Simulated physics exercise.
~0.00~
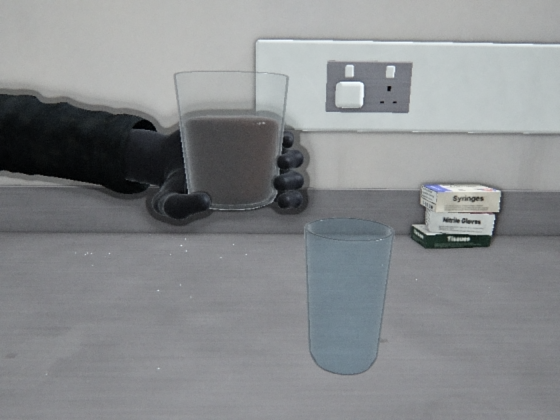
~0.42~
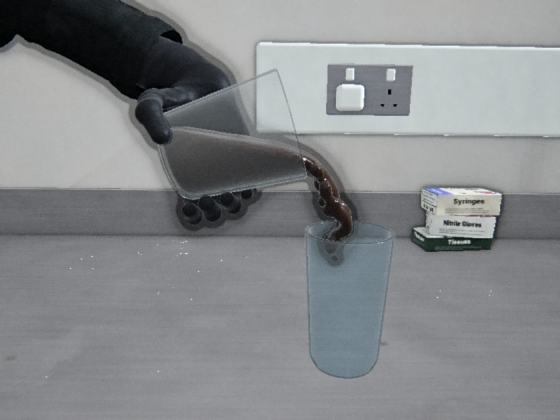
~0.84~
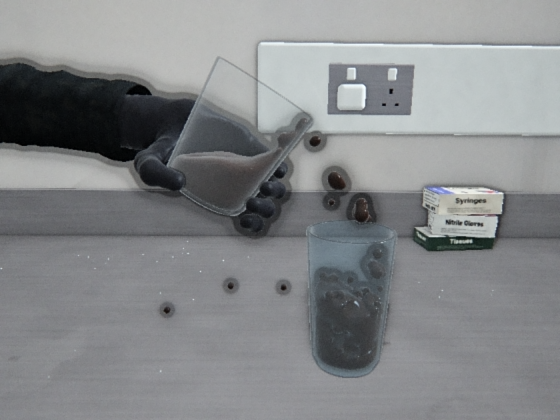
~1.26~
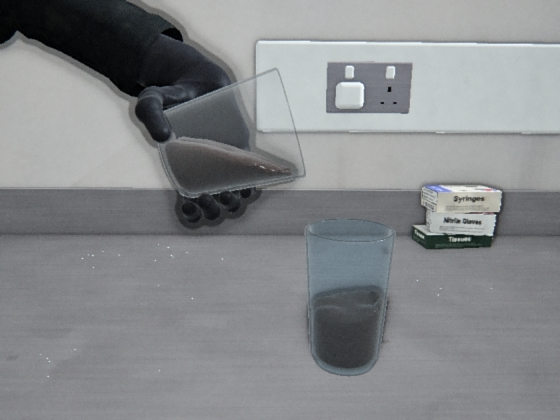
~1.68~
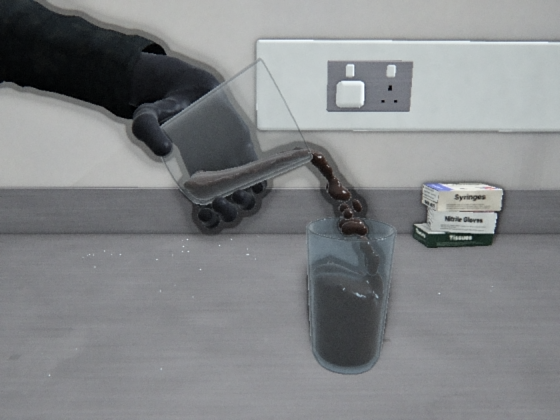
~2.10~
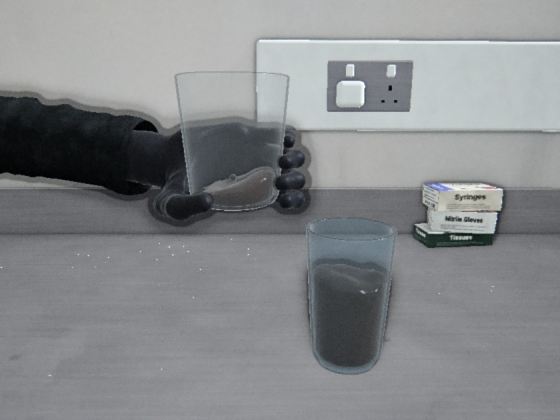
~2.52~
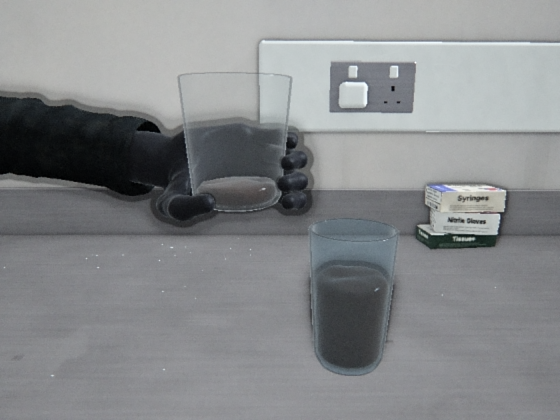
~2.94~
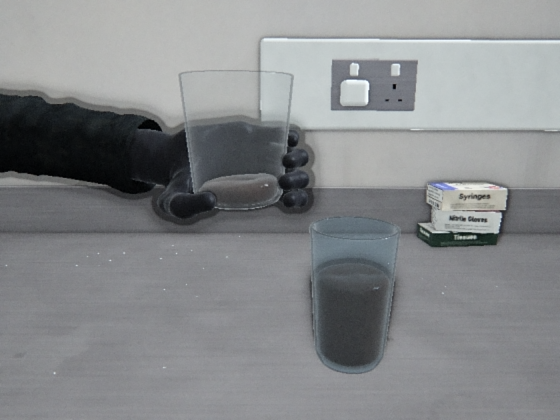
A black-gloved hand tips a tumbler of dark coffee twice into a drinking glass, spilling drops, then holds it level, nearly emptied.
